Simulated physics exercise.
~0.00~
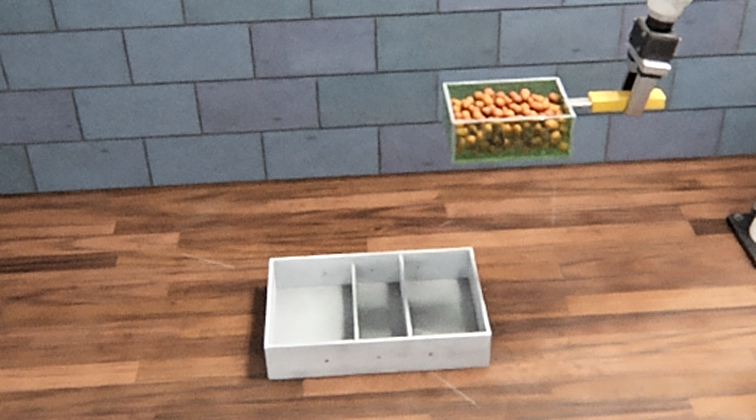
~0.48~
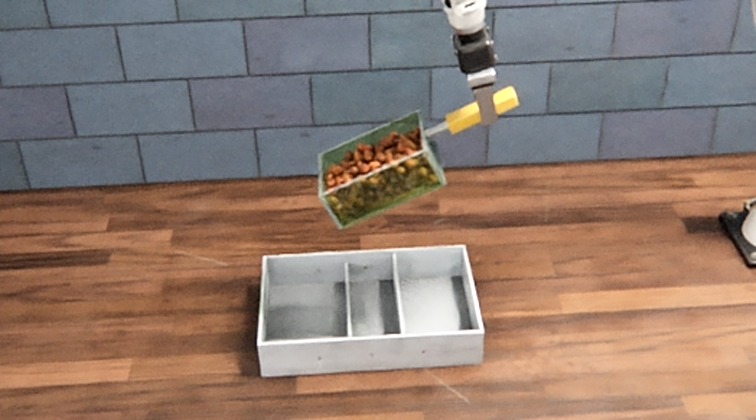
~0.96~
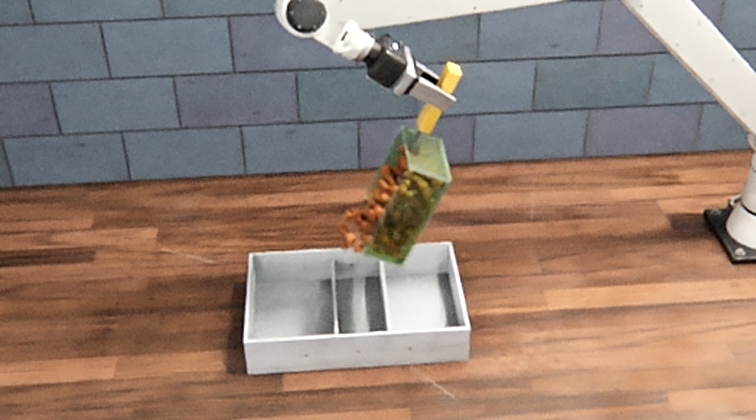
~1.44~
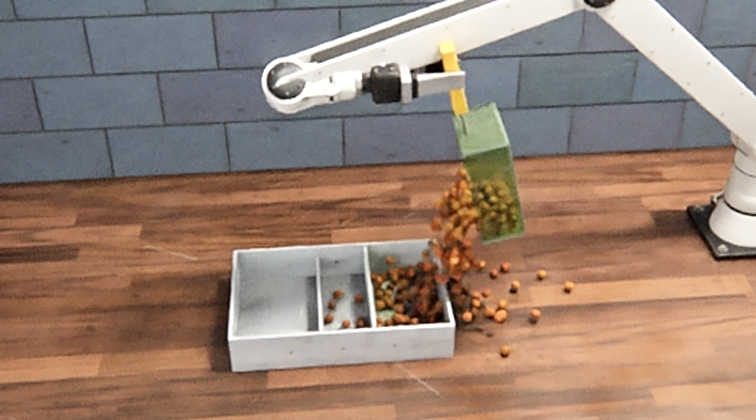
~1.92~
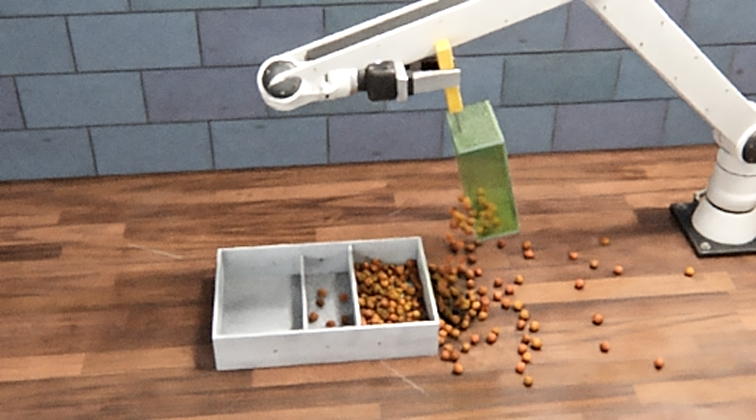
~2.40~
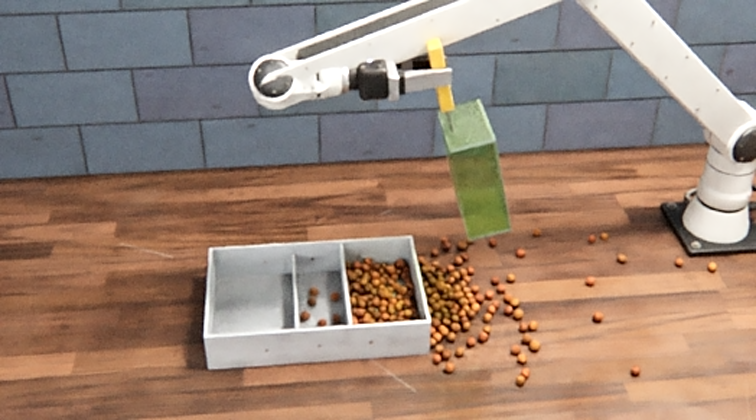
A robot arm tipped a clear green box of hazelnuts over a white divided tray on a wooden counter, pouring until the box was empty. Many filled the right compartment, a few landed in the middle, and the rest piled up and scattered beside the tray.
